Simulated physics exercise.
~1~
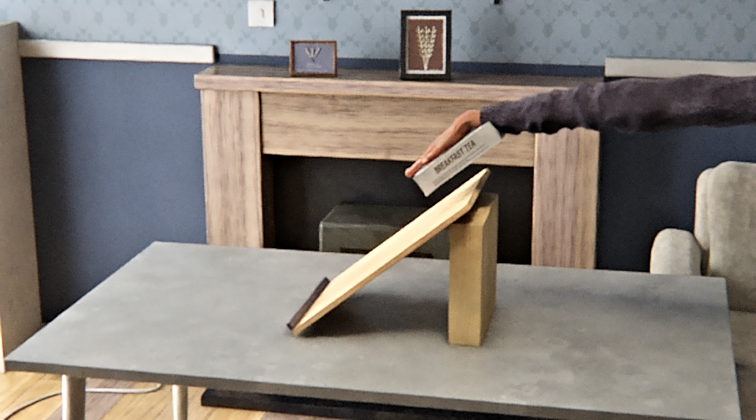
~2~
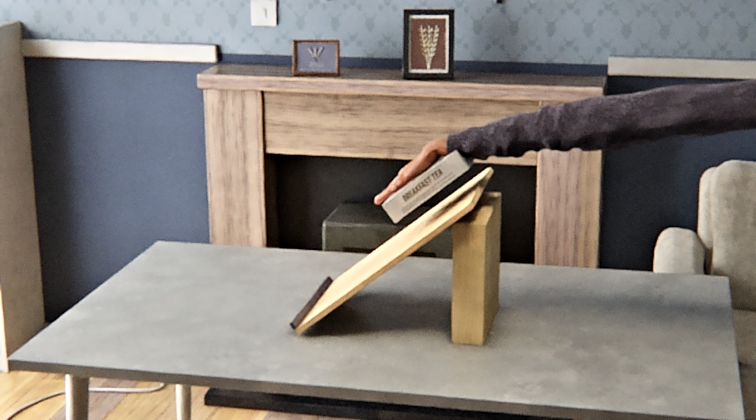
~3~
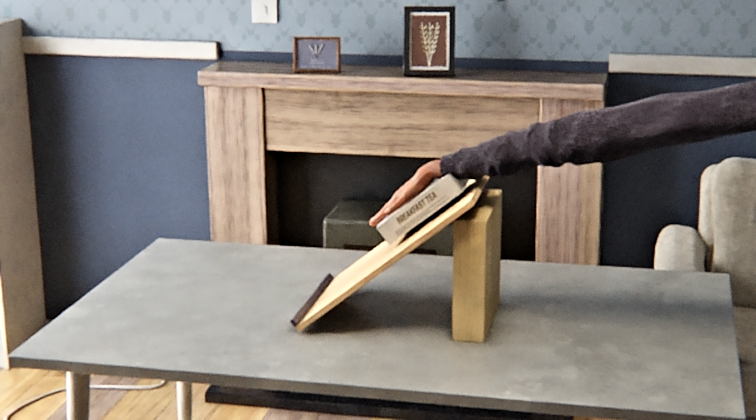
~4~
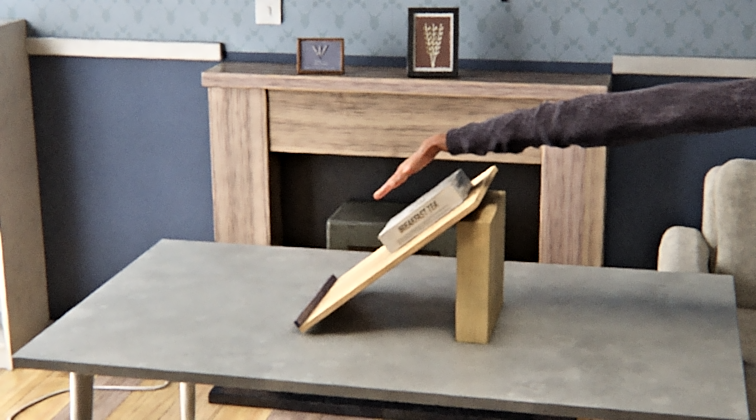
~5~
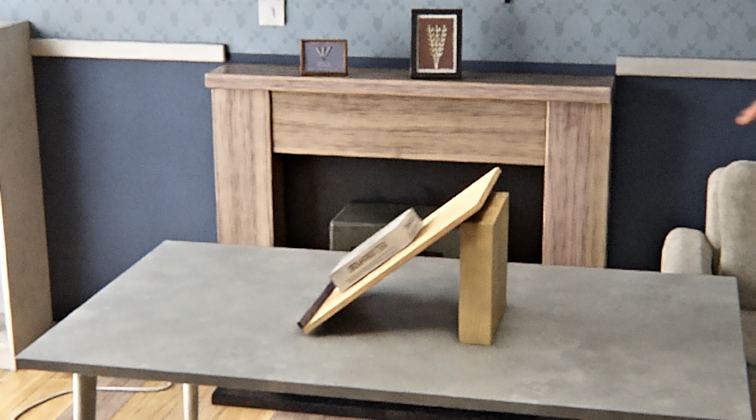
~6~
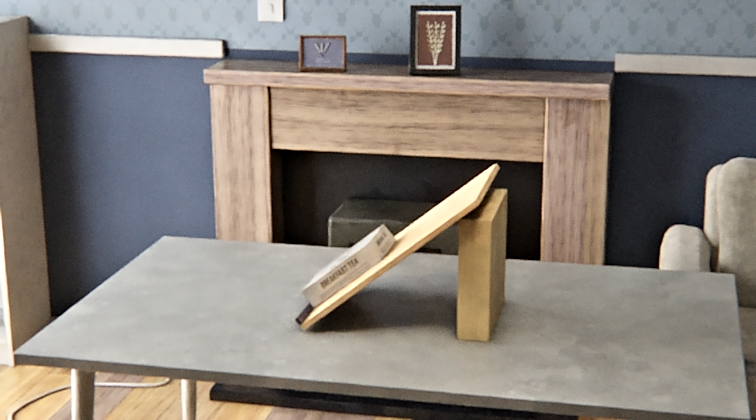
A white packet, set on a sloping board by a hand, slides down and rests.
